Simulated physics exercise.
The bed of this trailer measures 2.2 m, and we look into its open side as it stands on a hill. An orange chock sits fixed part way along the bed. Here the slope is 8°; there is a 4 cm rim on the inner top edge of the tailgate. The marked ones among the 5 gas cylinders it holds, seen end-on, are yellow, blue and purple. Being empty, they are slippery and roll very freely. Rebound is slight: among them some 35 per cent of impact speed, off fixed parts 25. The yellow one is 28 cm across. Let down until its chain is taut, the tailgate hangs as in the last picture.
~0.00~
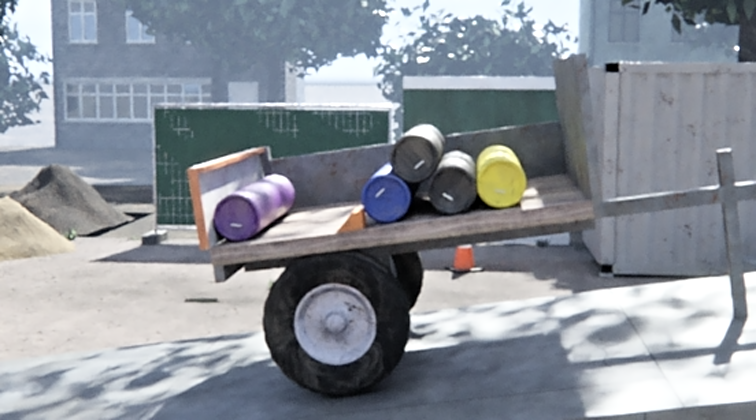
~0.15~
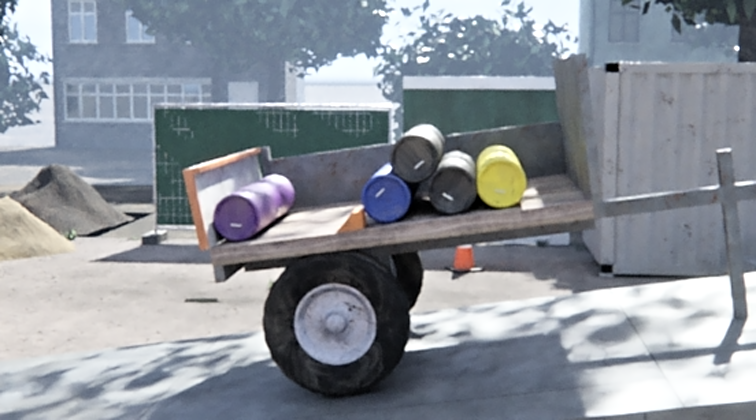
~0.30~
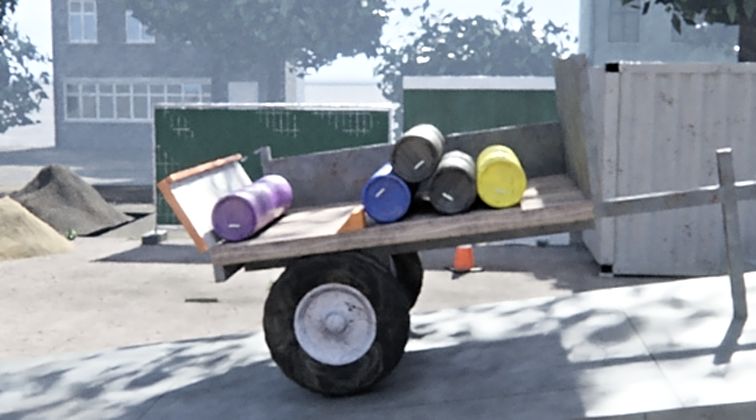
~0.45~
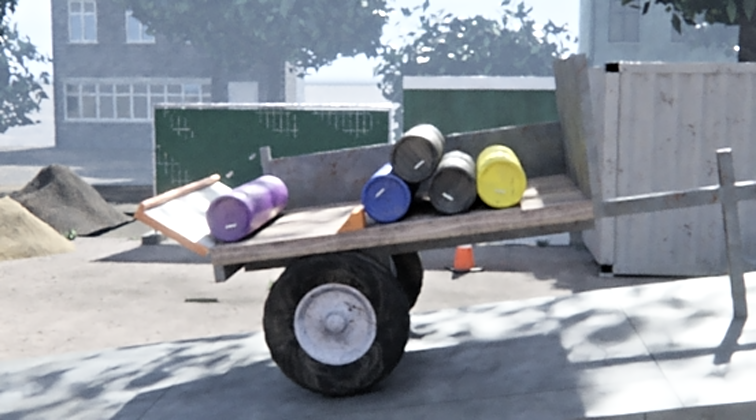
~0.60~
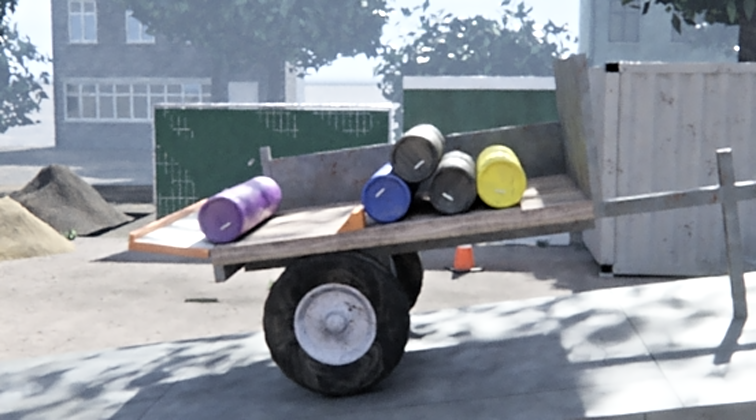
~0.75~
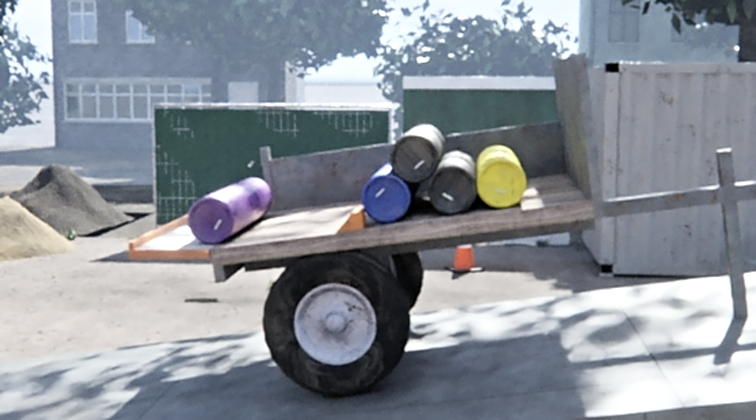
The orange-edged tailgate of a sloping trailer swings down and outward to the left from nearly upright until it lies almost level. As it lowers, the purple barrel beside it begins rolling left onto the opened gate, while the blue, yellow and two dark barrels stay put on the bed.
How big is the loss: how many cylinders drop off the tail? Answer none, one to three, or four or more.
The answer is none.
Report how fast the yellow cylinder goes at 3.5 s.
Roughly 0.0 m/s.
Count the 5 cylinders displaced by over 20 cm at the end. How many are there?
The answer comes to 1.
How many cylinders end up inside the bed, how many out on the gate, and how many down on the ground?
Counts in the order asked: 4, 1, 0.
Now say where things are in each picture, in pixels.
In the first picture, yellow (501, 184), blue (386, 199), purple (236, 218); gate 82° above level, tip at (193, 172); 4 of the 5 make up the bottom layer on the bed.
In the second picture, yellow (501, 184), blue (386, 199), purple (236, 218); gate 78° above level, tip at (189, 173).
In the third picture, yellow (501, 184), blue (386, 199), purple (233, 218); gate 58° above level, tip at (163, 185).
In the fourth picture, yellow (501, 184), blue (386, 199), purple (228, 219); gate 29° above level, tip at (139, 214).
In the fifth picture, yellow (501, 184), blue (386, 199), purple (220, 220); gate 5° above level, tip at (132, 245).
In the sixth picture, yellow (501, 184), blue (386, 199), purple (210, 221); gate 1° below level, tip at (133, 254).
Then, 3.5 s in, yellow is on the bed, 170 cm short of the hinge; blue is on the bed, 100 cm short of the hinge; purple is on the gate, 5 cm past the hinge; 0 of 5 are out.
In the end (7.3 s), yellow is on the bed, 170 cm short of the hinge; blue is on the bed, 100 cm short of the hinge; purple is on the gate, 30 cm past the hinge; 0 of 5 are out.
